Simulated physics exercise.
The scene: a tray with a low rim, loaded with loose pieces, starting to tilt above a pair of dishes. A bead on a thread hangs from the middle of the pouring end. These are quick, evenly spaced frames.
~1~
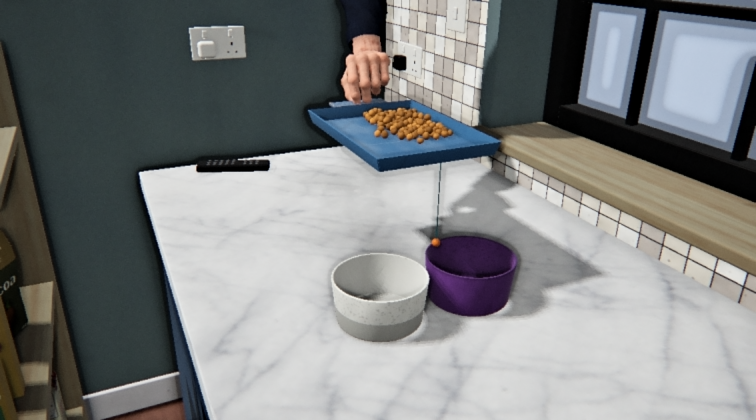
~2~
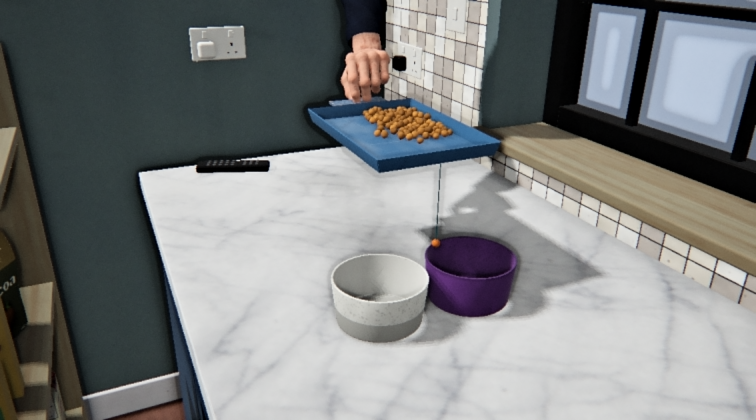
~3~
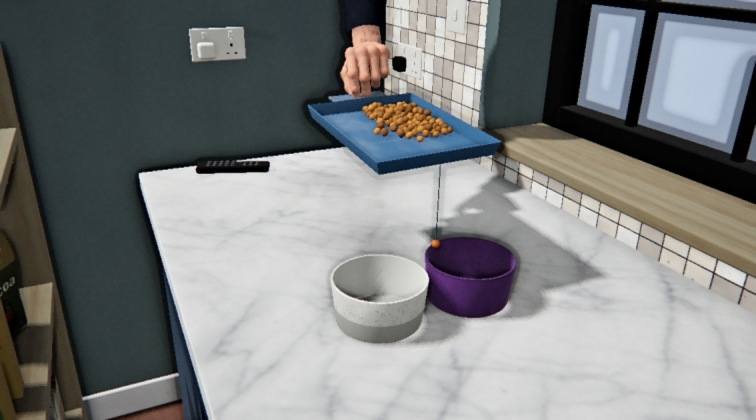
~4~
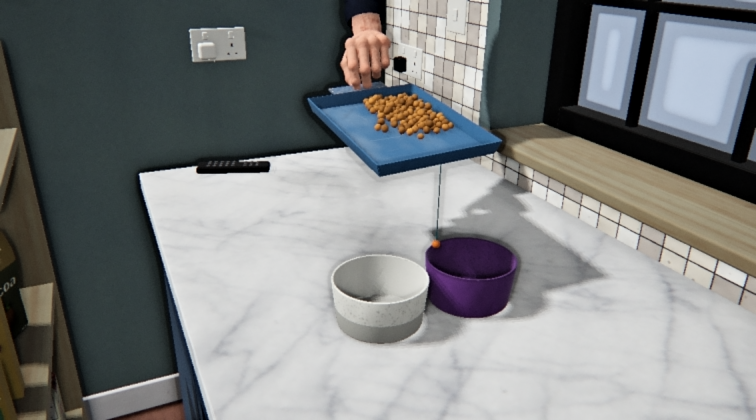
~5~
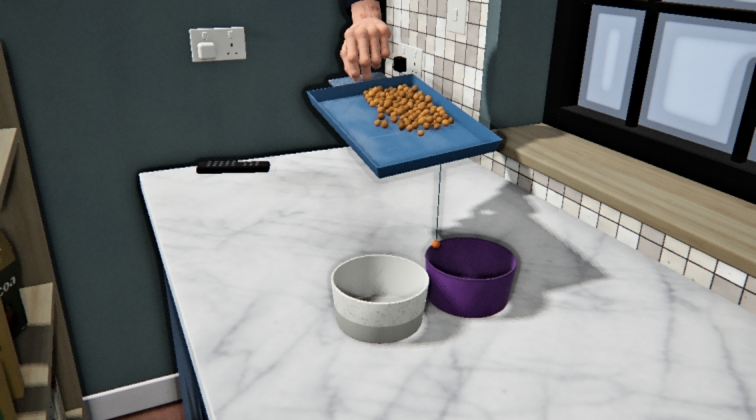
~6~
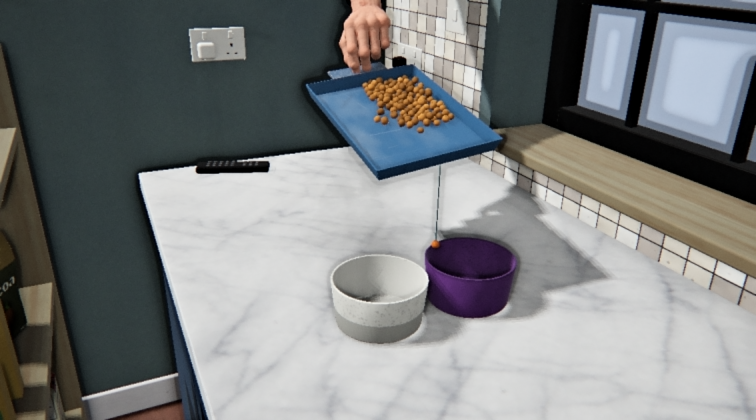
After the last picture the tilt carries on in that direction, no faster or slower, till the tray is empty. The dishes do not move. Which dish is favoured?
More goes to the left dish.
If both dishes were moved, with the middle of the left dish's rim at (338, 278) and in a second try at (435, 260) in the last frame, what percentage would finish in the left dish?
About 40 and 40 per cent.
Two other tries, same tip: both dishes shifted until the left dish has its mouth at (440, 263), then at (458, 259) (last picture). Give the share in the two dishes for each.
In turn 30 and 10 in a hundred.
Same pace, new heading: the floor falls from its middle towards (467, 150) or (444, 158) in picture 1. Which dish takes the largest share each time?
First the right-hand dish, then right.
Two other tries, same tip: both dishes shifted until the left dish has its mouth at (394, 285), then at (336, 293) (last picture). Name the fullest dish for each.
One: The left-hand dish. Two: Right.
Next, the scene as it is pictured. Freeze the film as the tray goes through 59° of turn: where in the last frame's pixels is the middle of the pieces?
Close to (399, 158).
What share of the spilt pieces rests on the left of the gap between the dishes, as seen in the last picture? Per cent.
Roughly 20 in a hundred.
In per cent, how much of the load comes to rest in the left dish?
Roughly 90 in a hundred.
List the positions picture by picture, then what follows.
The first picture shows corners of the pouring end near (380, 157) and (495, 141), level; middle of the load near (404, 120), roasted chickpeas; left dish near (401, 318); right dish near (495, 294); bead on its thread near (436, 243).
The second picture shows corners of the pouring end near (380, 158) and (495, 141), level; middle of the load near (404, 119).
The third picture shows corners of the pouring end near (379, 160) and (495, 141), tipped barely, lowest at the left corner; middle of the load near (404, 115).
The fourth picture shows corners of the pouring end near (380, 163) and (496, 140), tipped a little, lowest at the left corner; middle of the load near (404, 109).
The fifth picture shows corners of the pouring end near (380, 165) and (496, 138), tipped a little, lowest at the left corner; middle of the load near (404, 103).
The sixth picture shows corners of the pouring end near (379, 167) and (496, 137), tipped a little, lowest at the left corner; middle of the load near (404, 97); left dish near (401, 319); right dish near (495, 295).
Shortly afterwards, tray tipped steeply; the bulk on the tray; a little in the left dish; a little in the air.
Next, tray tipped right over; the bulk on the tray; a little in the left dish; only a few outside both; a little in the air.
Some moments later, tray tipped past a quarter turn; all but a few in the left dish; a little outside both.
In the end, tray tipped past a quarter turn; all but a few in the left dish; none at all in the right dish; a little outside both.
